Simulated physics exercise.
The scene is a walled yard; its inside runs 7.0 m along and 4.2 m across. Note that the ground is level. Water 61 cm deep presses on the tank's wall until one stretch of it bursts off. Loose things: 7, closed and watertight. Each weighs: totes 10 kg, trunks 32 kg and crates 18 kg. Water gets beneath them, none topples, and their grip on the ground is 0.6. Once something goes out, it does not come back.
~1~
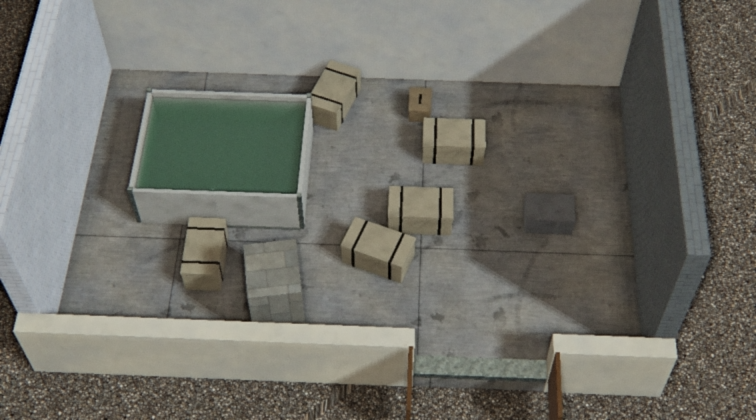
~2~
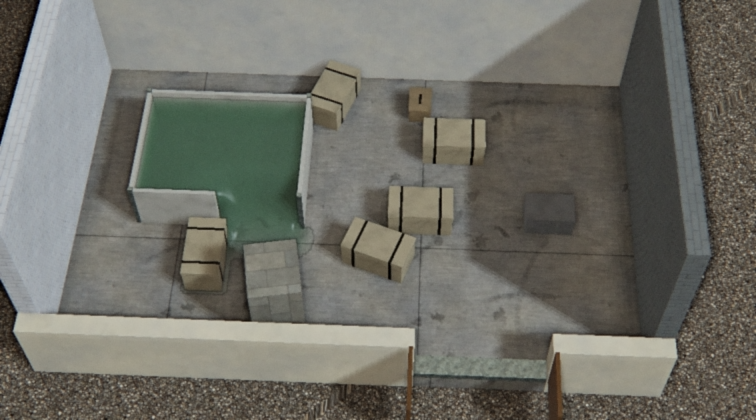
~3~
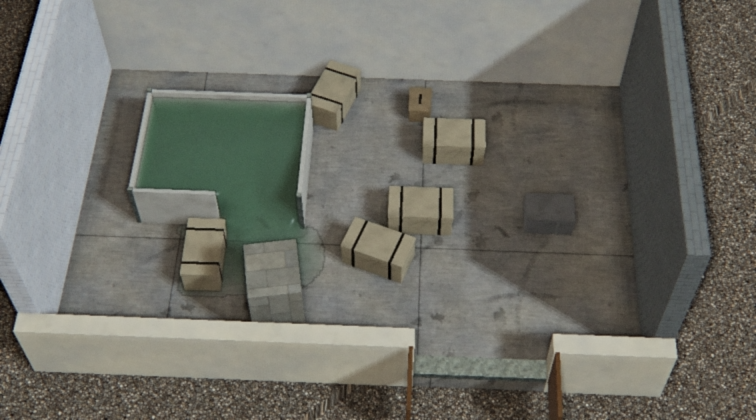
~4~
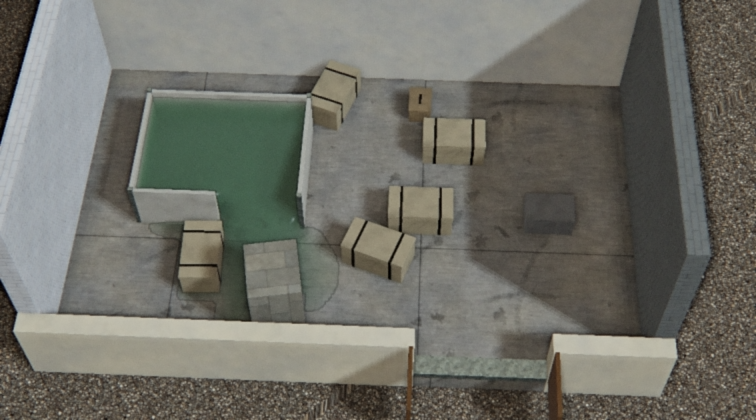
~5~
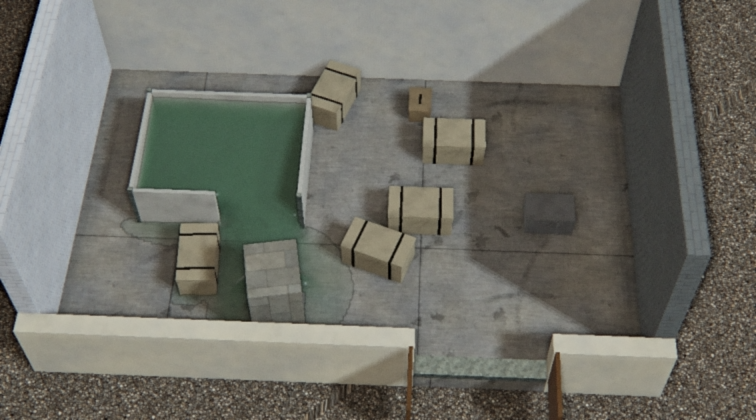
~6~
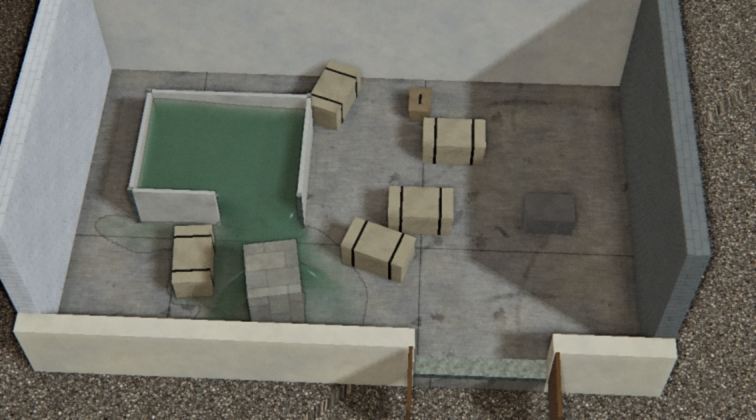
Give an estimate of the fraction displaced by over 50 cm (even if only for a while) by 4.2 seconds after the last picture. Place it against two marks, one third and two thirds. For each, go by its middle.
Short of one third.
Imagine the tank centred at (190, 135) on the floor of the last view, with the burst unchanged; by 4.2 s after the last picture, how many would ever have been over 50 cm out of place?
Result: 1 of them.
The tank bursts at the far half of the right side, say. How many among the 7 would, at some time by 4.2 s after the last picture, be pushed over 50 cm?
In that case the number is 3.
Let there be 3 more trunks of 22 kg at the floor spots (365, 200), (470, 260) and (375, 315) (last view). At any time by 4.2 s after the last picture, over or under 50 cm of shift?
Taking them one by one: It stays within, then it stays within, then it goes beyond.
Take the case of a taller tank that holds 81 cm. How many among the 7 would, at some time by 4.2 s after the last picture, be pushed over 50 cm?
Under that setup the answer is 1.
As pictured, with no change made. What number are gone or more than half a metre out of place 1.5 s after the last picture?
By my reckoning, 1.
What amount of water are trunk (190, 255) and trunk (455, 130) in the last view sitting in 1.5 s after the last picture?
Roughly 4 and 0 cm.
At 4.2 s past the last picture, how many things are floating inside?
At that point I count 0.
Then, 0.4 s after the last picture 0 of 7 are over 50 cm from their spots; 0 afloat.
Then, 1.5 s after the last picture 1 of 7 are over 50 cm from their spots; 0 afloat.
Then, 2.8 s after the last picture 1 of 7 are over 50 cm from their spots; 0 afloat.
Then, 4.2 s after the last picture 1 of 7 are over 50 cm from their spots, and 1 have been at some point; 0 afloat.
